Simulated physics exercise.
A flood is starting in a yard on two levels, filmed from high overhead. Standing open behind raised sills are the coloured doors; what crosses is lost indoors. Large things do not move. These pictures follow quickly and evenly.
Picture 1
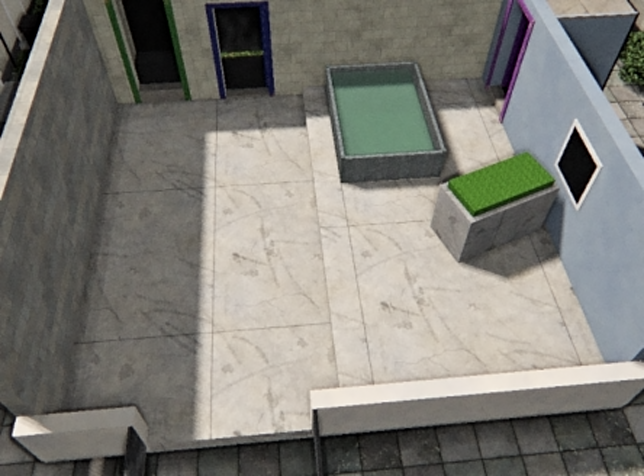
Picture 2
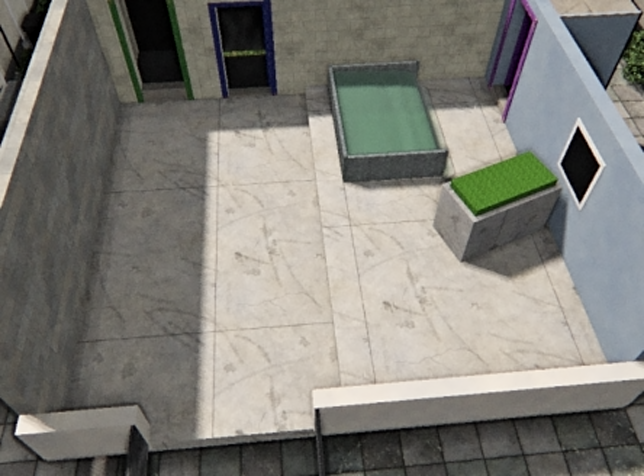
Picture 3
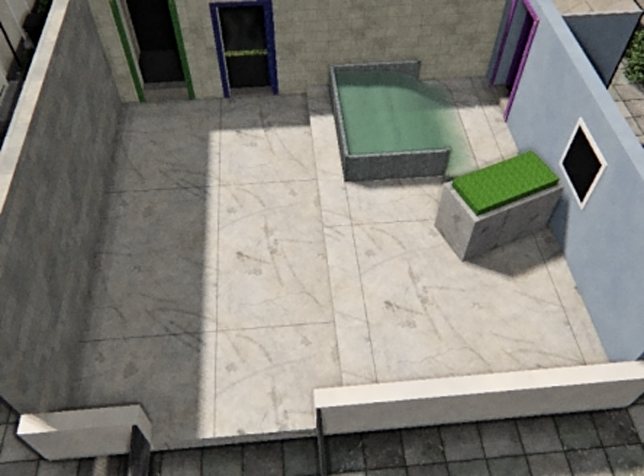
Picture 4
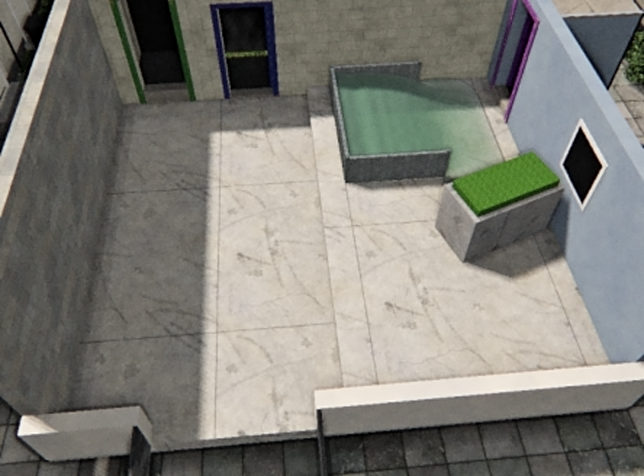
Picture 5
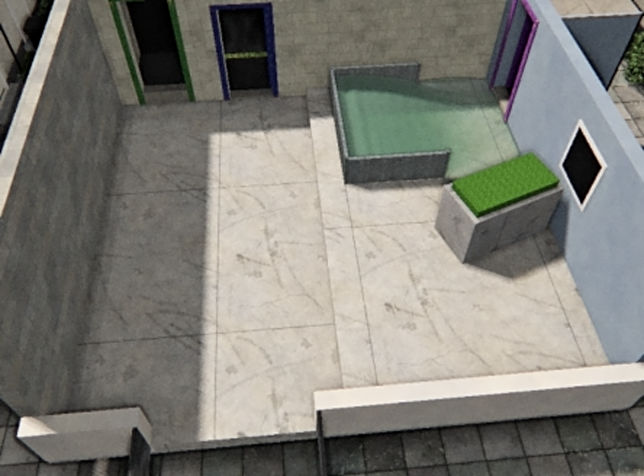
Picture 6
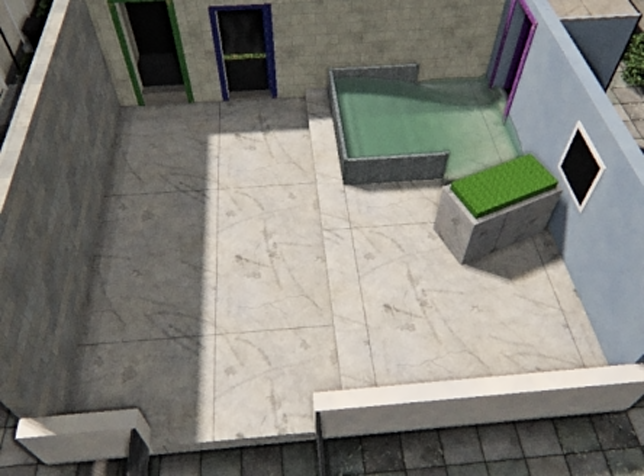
Green water sits in a grey tank at the back of a pale walled yard, seen from high above by a camera that stays still. Left of it, green-framed and blue-framed doorways open in the back wall, with a purple one at right near a grass-topped block. The tank's right side opens, and water spreads rightward across the paving towards the block and purple doorway.
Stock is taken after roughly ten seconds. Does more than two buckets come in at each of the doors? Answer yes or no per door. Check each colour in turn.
The blue door no, the purple door yes, the green door no.
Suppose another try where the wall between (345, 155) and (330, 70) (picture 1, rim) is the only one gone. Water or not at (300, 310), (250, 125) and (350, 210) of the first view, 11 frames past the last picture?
Point by point: Unwetted; soaked; unwetted.
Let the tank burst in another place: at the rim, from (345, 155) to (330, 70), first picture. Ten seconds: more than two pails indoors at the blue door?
Note: Blue door admits more.
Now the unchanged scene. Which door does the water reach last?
I say the green door.
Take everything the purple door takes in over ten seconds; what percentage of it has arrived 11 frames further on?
Share by then: About 70 in a hundred.
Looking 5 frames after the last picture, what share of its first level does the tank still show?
I'd put it close to 46 percent.
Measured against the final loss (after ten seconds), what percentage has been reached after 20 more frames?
Close to 90 out of every hundred.
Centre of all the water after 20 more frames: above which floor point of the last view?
Near (447, 153).
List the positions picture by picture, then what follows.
The first picture shows still water in the tank at (382, 110).
In the second picture, the front is at a hidden place, out from the gap at (426, 122).
In the third picture, the front is at a hidden place, out from the gap at (427, 122).
In the fourth picture, the front is at a hidden place, out from the gap at (428, 123).
In the fifth picture, the front is at a hidden place, out from the gap at (427, 125).
In the sixth picture, the front is at a hidden place, out from the gap at (426, 126).
A moment on, water covers 10 % of the floor; the blue door not reached, the purple door over two buckets in, the green door not reached.
Next, water covers 15 % of the floor; the blue door not reached, the purple door far over two buckets in, the green door not reached.
Then, water covers 30 % of the floor; the blue door not reached, the purple door far over two buckets in, the green door not reached.
Later, water covers 55 % of the floor; the blue door wet at the sill, nothing in, the purple door far over two buckets in, the green door wet at the sill, nothing in.
In the end, water covers 85 % of the floor; the blue door wet at the sill, nothing in, the purple door far over two buckets in, the green door wet at the sill, nothing in.
